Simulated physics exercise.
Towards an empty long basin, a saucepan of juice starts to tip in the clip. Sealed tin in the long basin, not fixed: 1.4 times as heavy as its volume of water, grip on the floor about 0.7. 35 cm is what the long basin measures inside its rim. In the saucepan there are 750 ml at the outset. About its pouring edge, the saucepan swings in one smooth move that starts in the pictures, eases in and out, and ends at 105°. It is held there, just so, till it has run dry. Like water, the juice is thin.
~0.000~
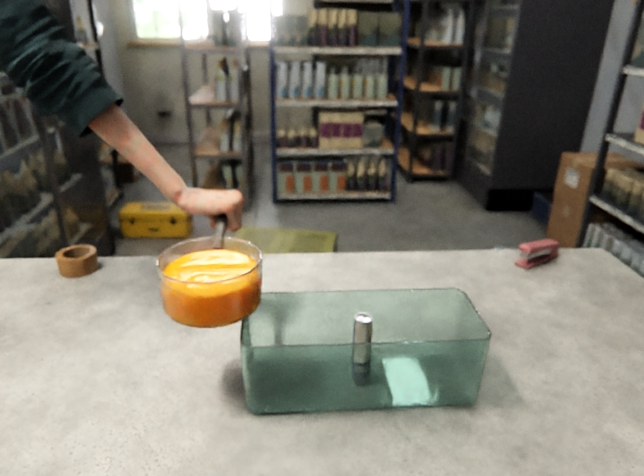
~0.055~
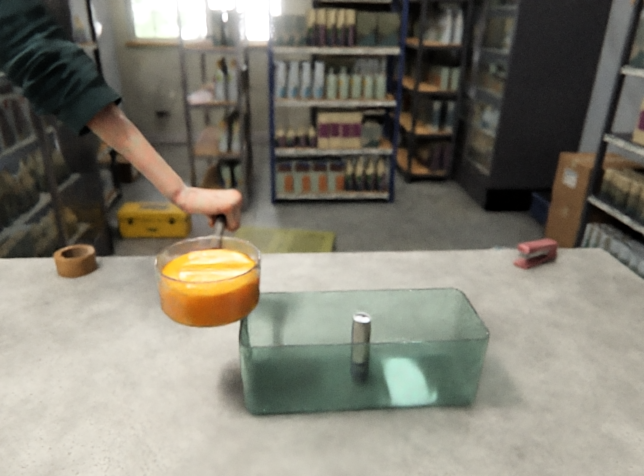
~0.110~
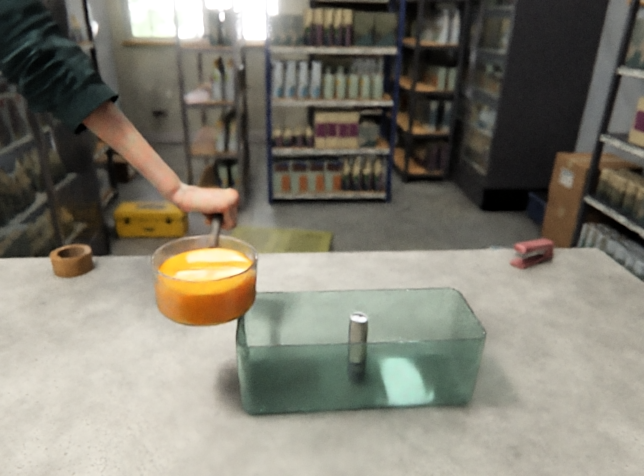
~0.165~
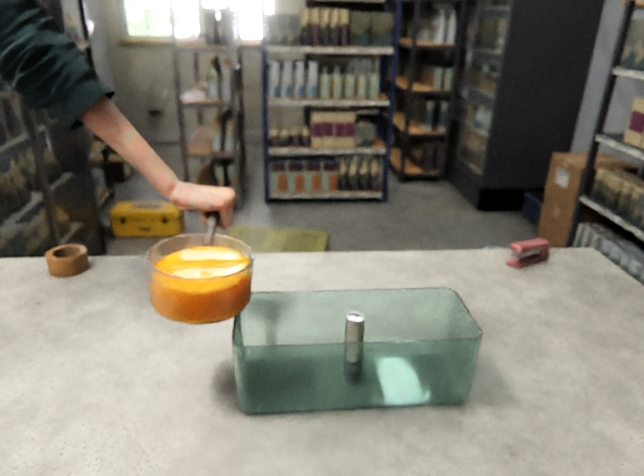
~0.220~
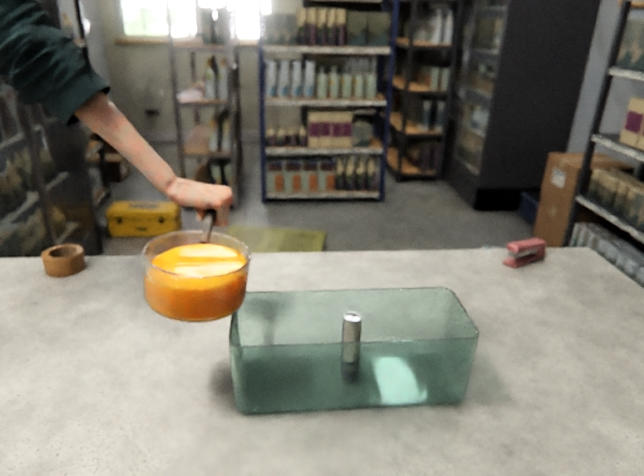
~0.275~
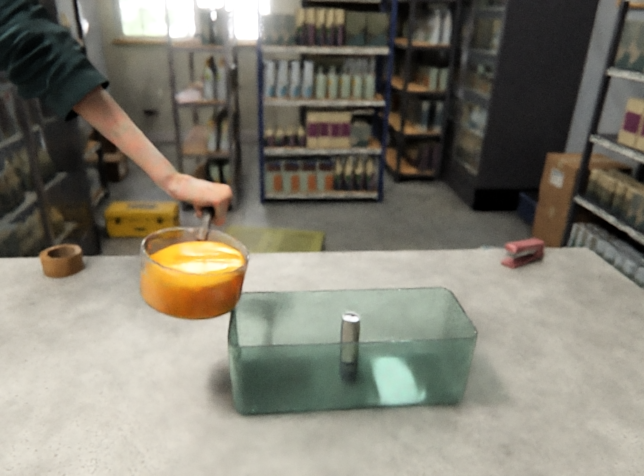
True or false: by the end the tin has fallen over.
False.
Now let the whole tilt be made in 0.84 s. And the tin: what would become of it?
Result: Tin tipped over.
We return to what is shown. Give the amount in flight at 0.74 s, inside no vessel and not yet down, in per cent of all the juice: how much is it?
About 28 per cent.
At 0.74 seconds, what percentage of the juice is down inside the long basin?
Around 8 percent.
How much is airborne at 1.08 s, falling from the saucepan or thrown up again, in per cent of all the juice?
14 per cent or so.
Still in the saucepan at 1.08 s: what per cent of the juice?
Close to 12 percent of the total.
By 0.74 s the tilt is 62° and 64 per cent is still to pour; the tin stands where it began.
By 1.08 s the tilt is 97° and 11 per cent is still to pour; the tin stands where it began.
By 1.43 s the tilt is 105° and 0 per cent is still to pour; the tin stands where it began.
By 1.82 s the tilt is 105° and 0 per cent is still to pour; the tin stands where it began.
At rest the tin stands where it began.
